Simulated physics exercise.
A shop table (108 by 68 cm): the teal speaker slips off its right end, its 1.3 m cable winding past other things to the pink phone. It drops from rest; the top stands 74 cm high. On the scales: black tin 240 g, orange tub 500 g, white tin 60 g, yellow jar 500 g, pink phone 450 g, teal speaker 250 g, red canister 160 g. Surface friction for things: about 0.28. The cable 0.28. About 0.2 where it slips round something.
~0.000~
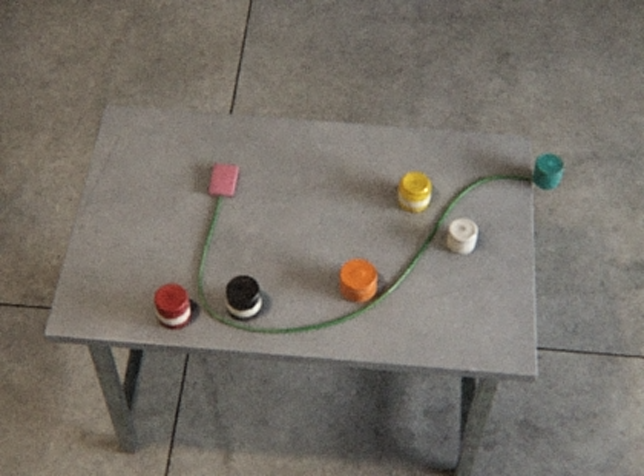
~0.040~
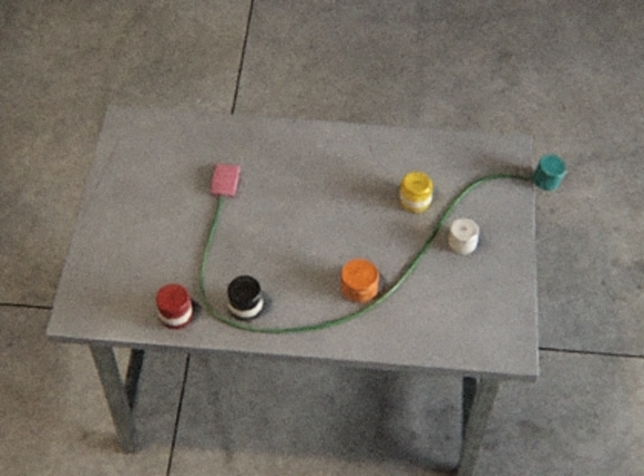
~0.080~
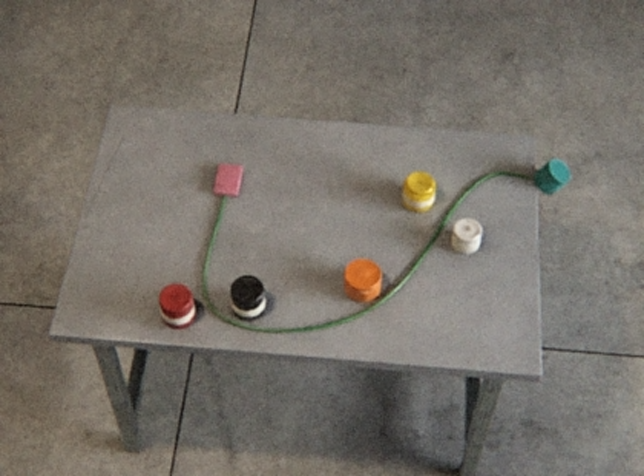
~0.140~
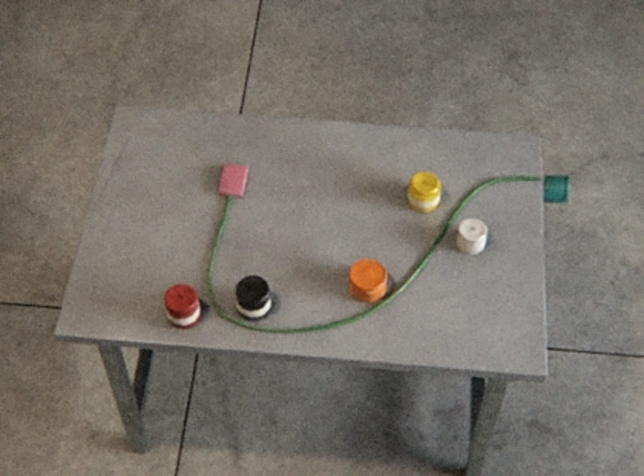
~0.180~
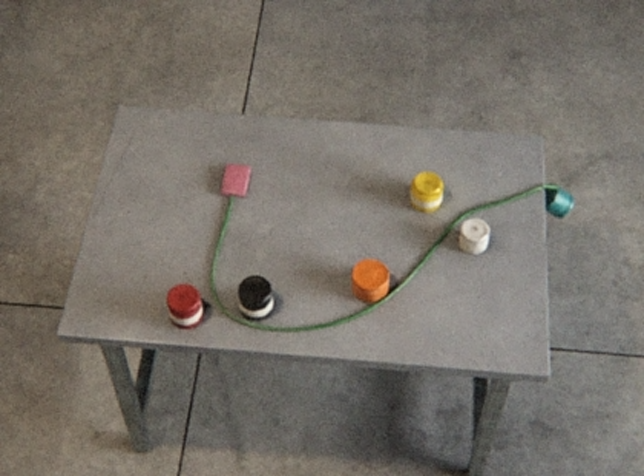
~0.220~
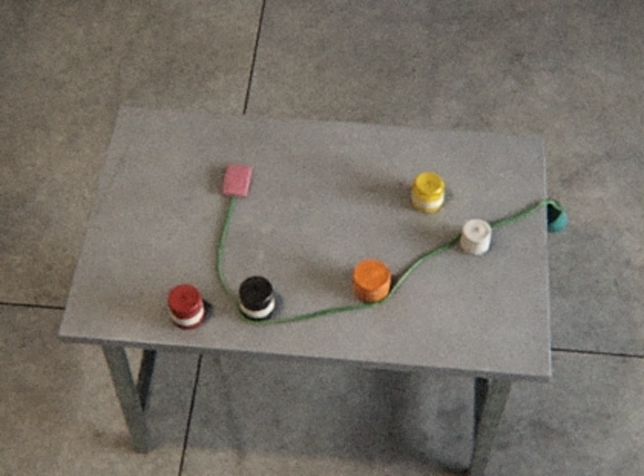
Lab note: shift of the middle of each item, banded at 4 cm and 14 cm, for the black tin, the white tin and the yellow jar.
Bands: Black tin - high band; white tin - high band; yellow jar - low band.
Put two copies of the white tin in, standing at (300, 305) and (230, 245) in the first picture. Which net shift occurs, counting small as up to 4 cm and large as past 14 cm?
Taking them in that order, the first shows a lot of movement and the second shows a lot of movement.
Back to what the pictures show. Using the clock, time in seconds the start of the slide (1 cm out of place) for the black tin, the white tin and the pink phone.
The black tin goes at about 0.28 s, the white tin at about 0.26 s and the pink phone at about 0.50 s.
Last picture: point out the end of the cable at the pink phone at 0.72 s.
Close to (263, 207) in the last picture.
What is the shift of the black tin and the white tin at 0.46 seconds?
At that time the black tin has gone 15 cm and the white tin 15 cm.
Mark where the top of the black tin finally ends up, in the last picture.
(357, 202).
After 0.5 s, the cable's tail end at (236, 200); black tin 15 cm off its start, white tin 15 cm off its start, teal speaker over the edge.
After 0.7 s, the cable's tail end at (263, 207); black tin 31 cm off its start, white tin 19 cm off its start, teal speaker over the edge.
After 1.0 s, the cable's tail end at (277, 217); black tin 33 cm off its start at (357, 202), white tin 22 cm off its start at (541, 297), teal speaker over the edge.
After 1.2 s, the cable's tail end at (284, 222); black tin 33 cm off its start, white tin 24 cm off its start, teal speaker over the edge.
After 2.4 s, the cable's tail end at (289, 226); black tin 33 cm off its start at (357, 202), white tin 24 cm off its start at (543, 307), yellow jar 0 cm off its start at (429, 183), teal speaker over the edge.
